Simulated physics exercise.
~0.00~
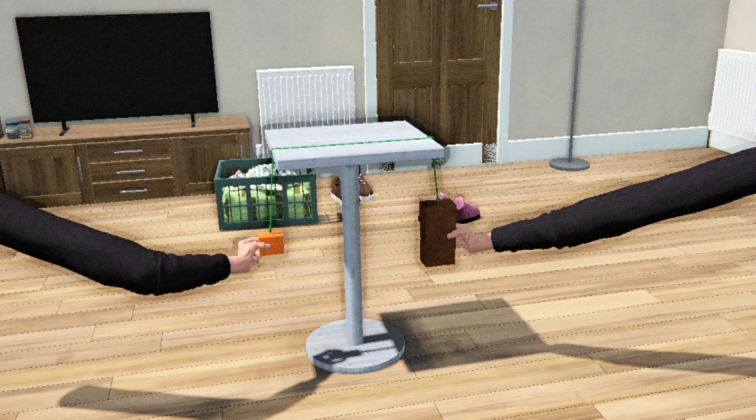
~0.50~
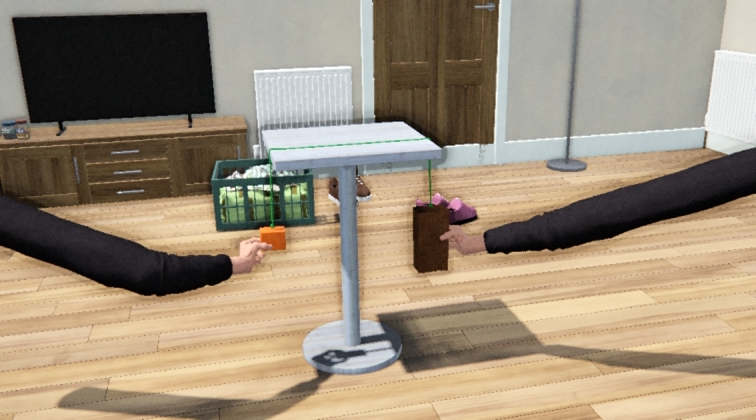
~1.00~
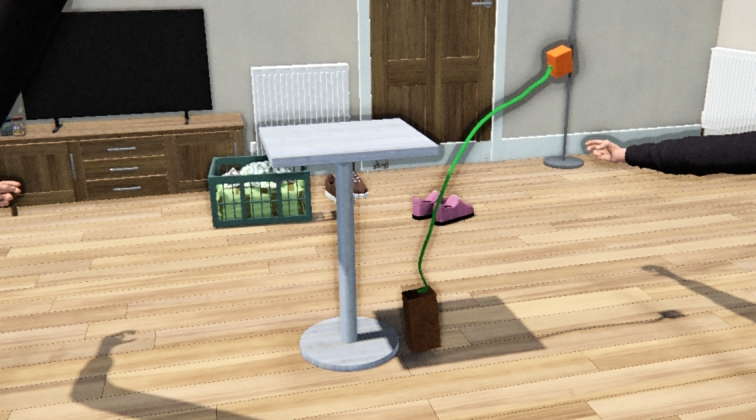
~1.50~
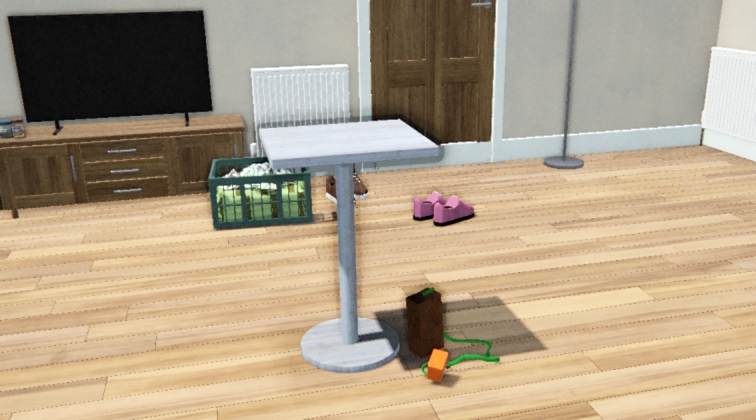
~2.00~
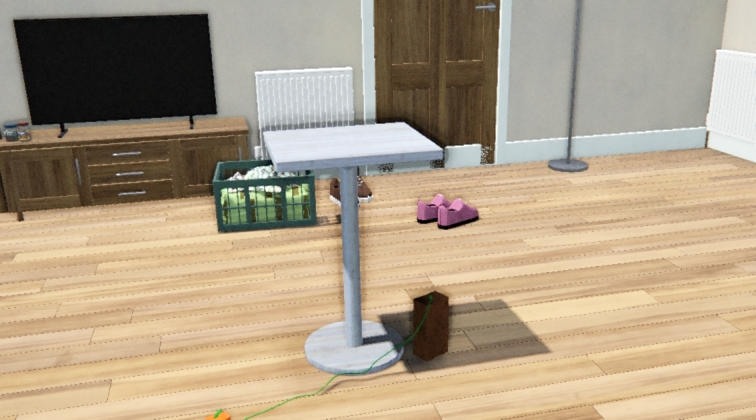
In a living room, two hands steadied an orange block and a brown brick joined by a green ribbon over a small table, then let go; the brick dropped, the ribbon slid right, and the block flew over before both ended on the floor.
